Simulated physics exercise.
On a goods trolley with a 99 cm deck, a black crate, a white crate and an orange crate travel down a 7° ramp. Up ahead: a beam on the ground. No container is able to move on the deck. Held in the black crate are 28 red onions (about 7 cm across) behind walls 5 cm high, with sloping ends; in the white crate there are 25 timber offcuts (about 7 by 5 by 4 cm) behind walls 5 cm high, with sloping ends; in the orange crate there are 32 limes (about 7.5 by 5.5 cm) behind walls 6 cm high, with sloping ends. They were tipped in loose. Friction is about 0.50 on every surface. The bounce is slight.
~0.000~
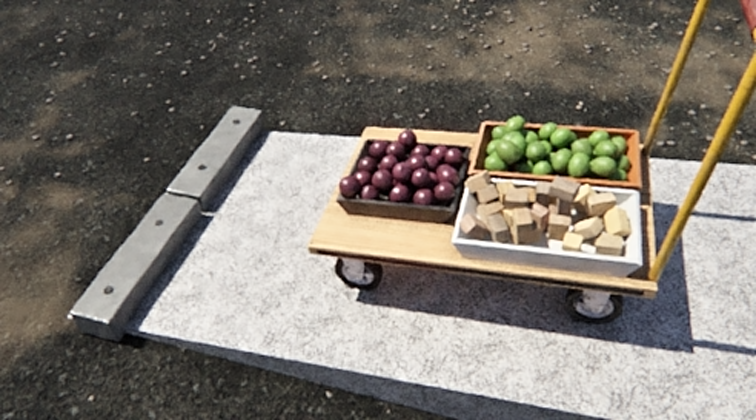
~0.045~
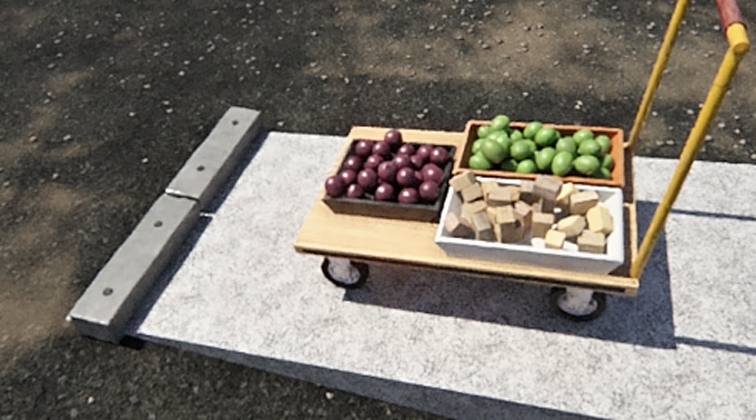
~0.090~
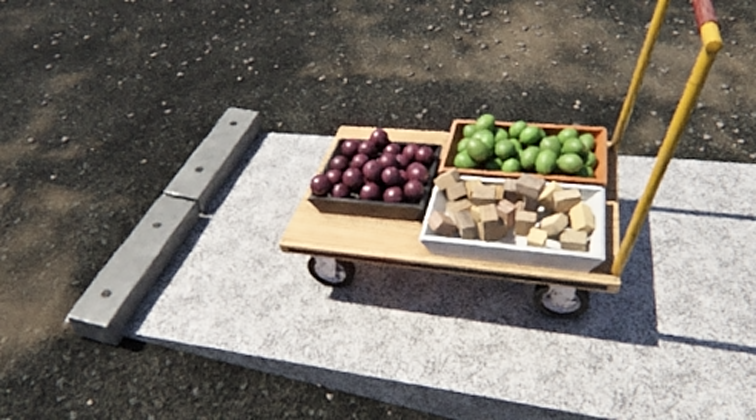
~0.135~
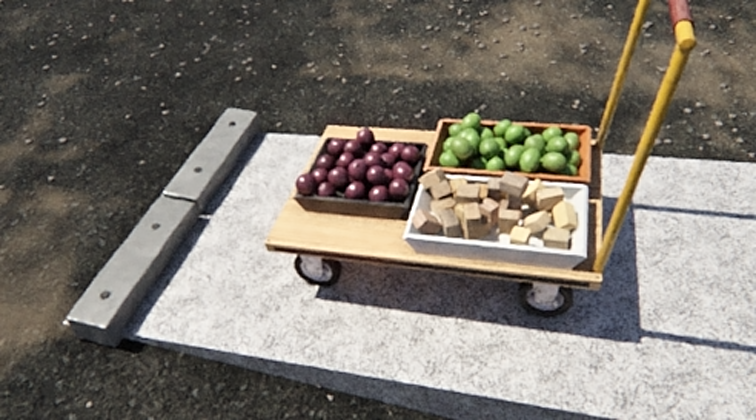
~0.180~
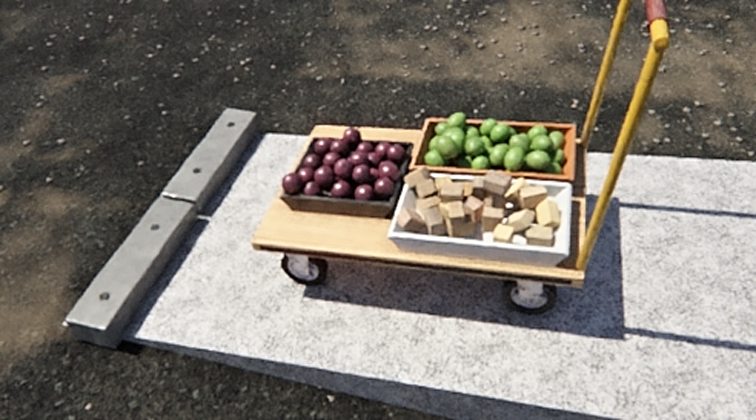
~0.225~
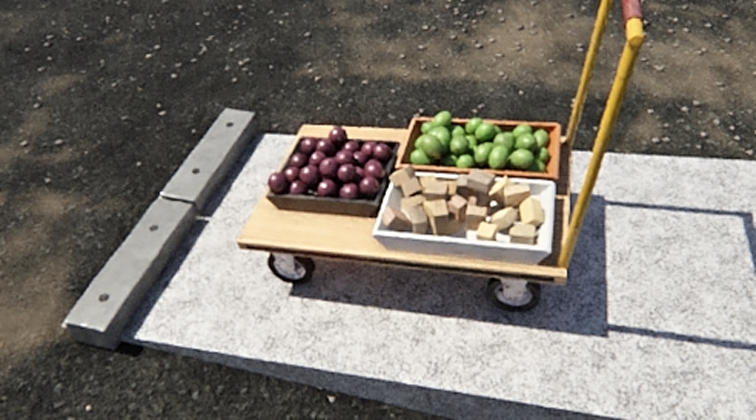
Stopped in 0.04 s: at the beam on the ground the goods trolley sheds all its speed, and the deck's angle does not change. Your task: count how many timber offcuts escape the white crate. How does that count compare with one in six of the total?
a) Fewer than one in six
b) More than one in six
The answer is a.
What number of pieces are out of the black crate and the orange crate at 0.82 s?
Estimate at that time - black crate 2, orange crate 1, give or take.
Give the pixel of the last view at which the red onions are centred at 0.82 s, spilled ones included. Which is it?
Middle: About (205, 159) px.
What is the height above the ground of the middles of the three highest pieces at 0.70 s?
Their middles average near 48 cm high.
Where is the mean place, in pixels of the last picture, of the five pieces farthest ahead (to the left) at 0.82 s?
Mean position approx. (173, 157).
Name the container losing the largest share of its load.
The black crate.
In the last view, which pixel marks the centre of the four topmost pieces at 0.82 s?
They are centred near pixel (341, 146).
After 0.60 s, the wheels strike.
After 0.70 s, the black crate has all 28, the white crate has all 25 and the orange crate has all 32.
After 0.82 s, the black crate is down by 2 of 28, the white crate has all 25 and the orange crate is down by 1 of 32.
After 1.05 s, the black crate is down by 4 of 28, the white crate has all 25 and the orange crate is down by 1 of 32.
When it is over (at 1.56 s), the black crate is down by 4 of 28, the white crate has all 25 and the orange crate is down by 1 of 32. Asked share, 0 of 25, 0 per cent.
